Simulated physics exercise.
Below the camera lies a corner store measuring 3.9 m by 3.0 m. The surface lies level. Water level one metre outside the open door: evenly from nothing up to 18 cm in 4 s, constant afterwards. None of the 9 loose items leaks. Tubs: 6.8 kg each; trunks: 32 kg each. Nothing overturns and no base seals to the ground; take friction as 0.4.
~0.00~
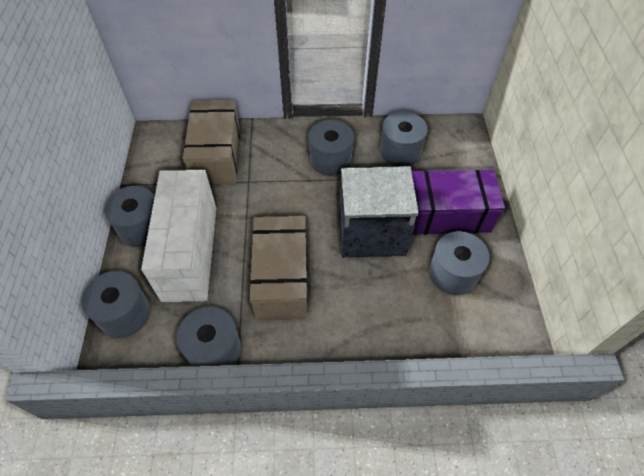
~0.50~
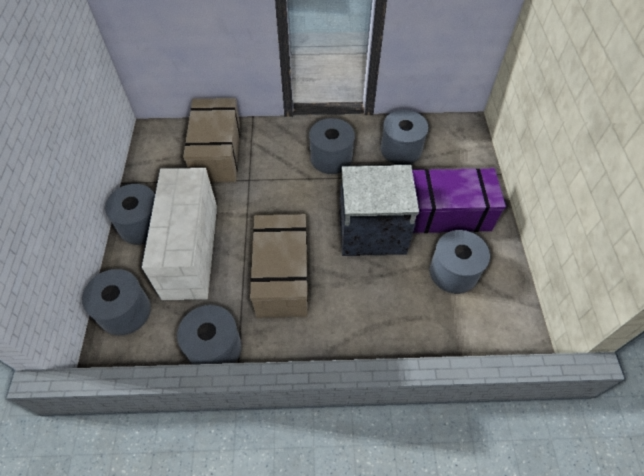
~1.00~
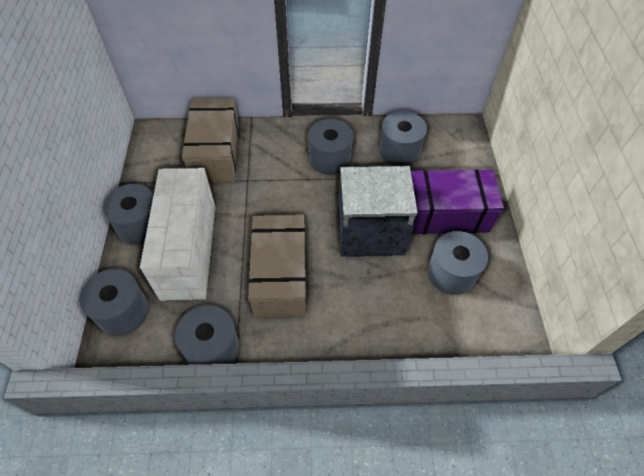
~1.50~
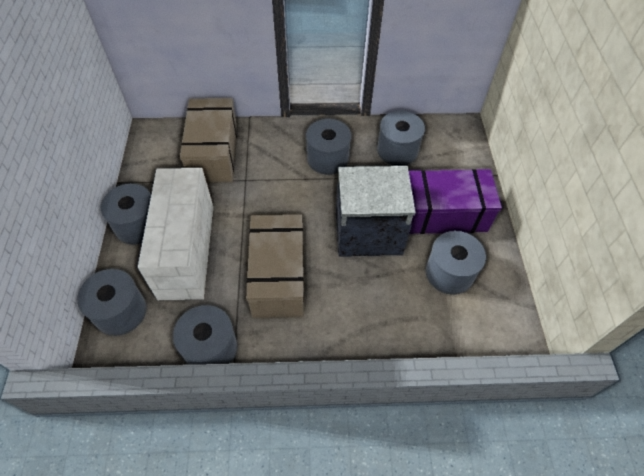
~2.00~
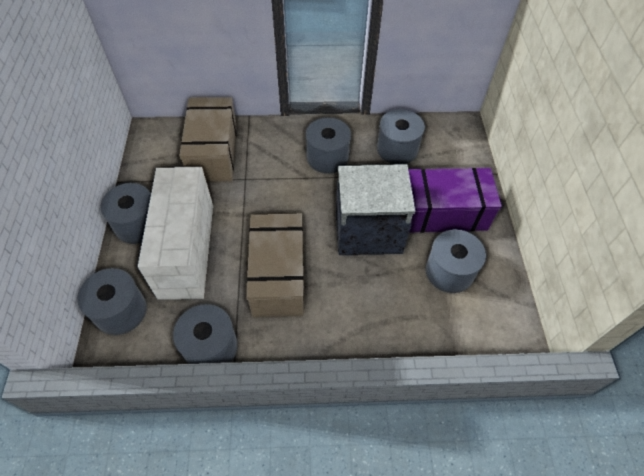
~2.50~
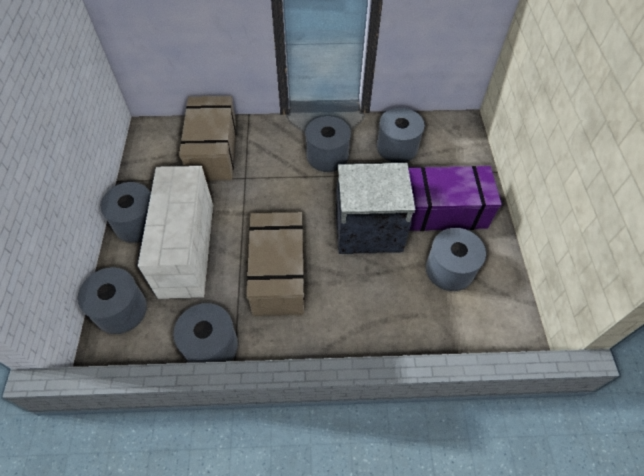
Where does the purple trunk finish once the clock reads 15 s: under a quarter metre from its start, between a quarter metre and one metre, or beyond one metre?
It finishes between the two marks.
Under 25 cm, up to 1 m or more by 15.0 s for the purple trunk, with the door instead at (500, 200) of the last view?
Outcome: The purple trunk barely moves.
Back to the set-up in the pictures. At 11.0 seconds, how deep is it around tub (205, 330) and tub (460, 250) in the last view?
About 5 and 8 cm.
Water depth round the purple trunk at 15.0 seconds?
Near 12 cm deep.
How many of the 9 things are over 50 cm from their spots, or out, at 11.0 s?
The answer is 2.
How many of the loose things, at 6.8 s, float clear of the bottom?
I get 2.
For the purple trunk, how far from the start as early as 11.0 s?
Shift: About 5 cm.
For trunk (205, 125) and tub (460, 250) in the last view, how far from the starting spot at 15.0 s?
In turn: 50 cm, 40 cm.
After 3.5 s the purple trunk is near (453, 186), 0.0 m from its start, aground; 0 afloat.
After 6.8 s the purple trunk is near (453, 186), 0.0 m from its start, aground; 2 afloat.
After 11.0 s the purple trunk is near (454, 183), 0.0 m from its start, aground; 6 afloat.
After 15.0 s the purple trunk is near (489, 153), 0.5 m from its start, afloat; 9 afloat.
